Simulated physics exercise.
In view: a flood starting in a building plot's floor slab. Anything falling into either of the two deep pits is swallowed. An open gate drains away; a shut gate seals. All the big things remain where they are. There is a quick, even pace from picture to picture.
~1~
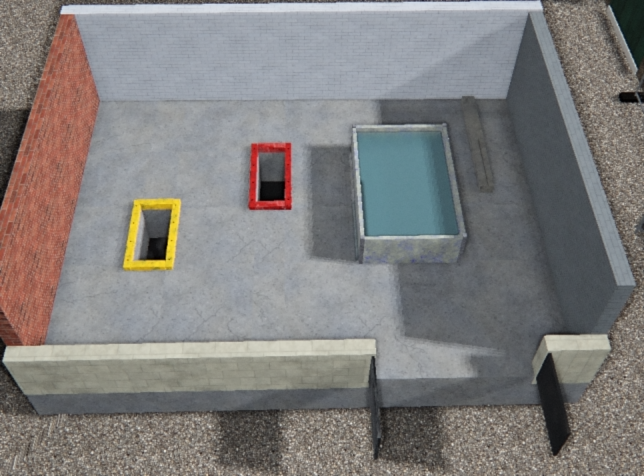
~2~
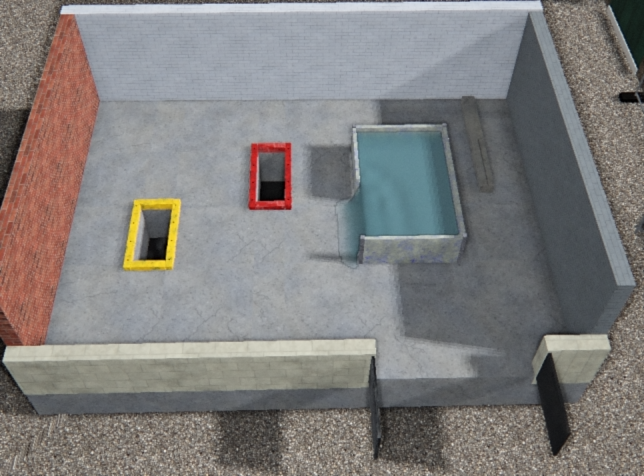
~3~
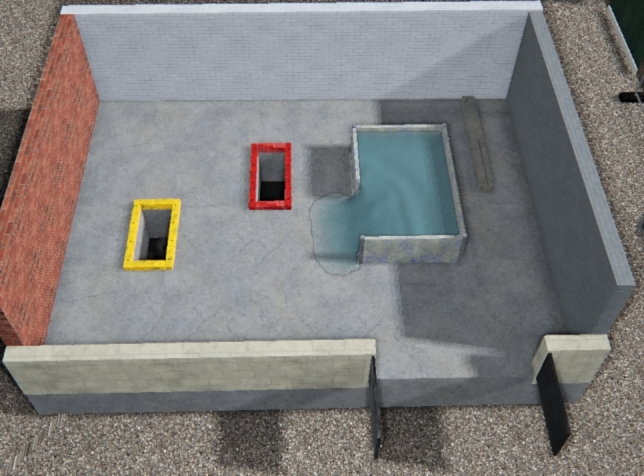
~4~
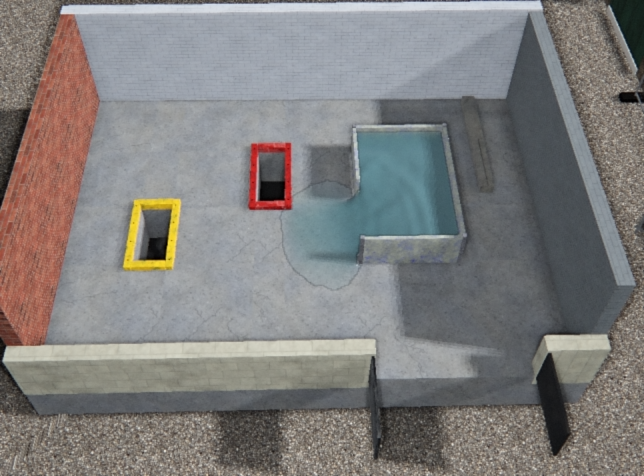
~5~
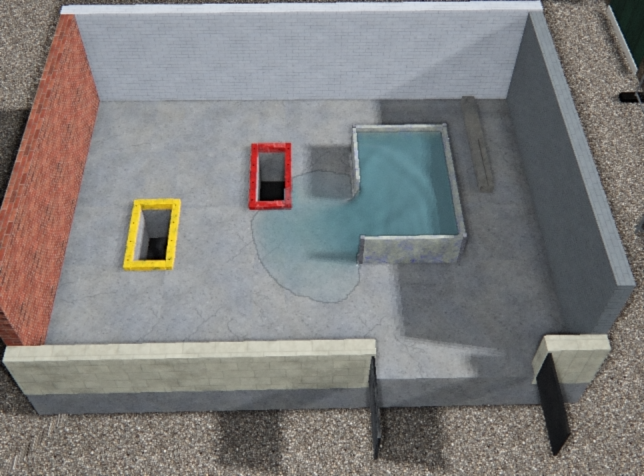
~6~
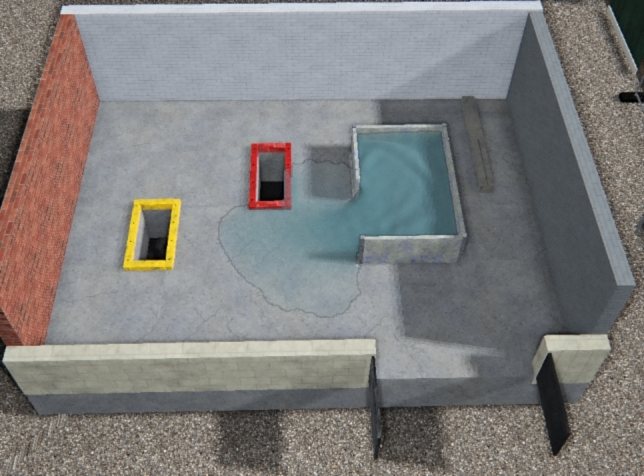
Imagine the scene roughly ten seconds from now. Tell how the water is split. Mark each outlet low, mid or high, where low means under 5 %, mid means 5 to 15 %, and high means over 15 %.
Marks - gate: Low, red pit: Low, yellow pit: Mid.
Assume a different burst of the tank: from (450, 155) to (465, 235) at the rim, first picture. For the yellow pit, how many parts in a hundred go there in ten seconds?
For yellow, it comes to 0 percent.
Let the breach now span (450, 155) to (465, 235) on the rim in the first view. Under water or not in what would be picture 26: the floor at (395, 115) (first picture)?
Bottom line - sodden.
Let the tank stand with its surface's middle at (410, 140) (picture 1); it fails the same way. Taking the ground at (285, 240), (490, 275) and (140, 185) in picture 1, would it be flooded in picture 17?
Well, first one got wet, second one stays dry, third one stays dry.
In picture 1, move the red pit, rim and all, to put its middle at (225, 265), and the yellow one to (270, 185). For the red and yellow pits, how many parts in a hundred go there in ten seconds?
For red, 20 in a hundred; for yellow, 4 in a hundred.
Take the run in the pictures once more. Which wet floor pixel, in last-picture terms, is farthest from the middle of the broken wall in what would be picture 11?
I'd say at around (138, 287).
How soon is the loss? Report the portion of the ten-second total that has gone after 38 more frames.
By my reckoning, 95 %.
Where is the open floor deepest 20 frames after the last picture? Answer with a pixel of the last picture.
Deepest point: About (91, 358).
A moment on, water covers 20 % of the floor; the gate 0 %, the red pit 1 %, the yellow pit 1 %.
Next, water covers 35 % of the floor; the gate 0 %, the red pit 2 %, the yellow pit 6 %.
Then, water covers 45 % of the floor; the gate 0 %, the red pit 2 %, the yellow pit 10 %.
Later, water covers 60 % of the floor; the gate 0 %, the red pit 3 %, the yellow pit 12 %.
In the end, water covers 85 % of the floor; the gate 1 %, the red pit 3 %, the yellow pit 12 %.
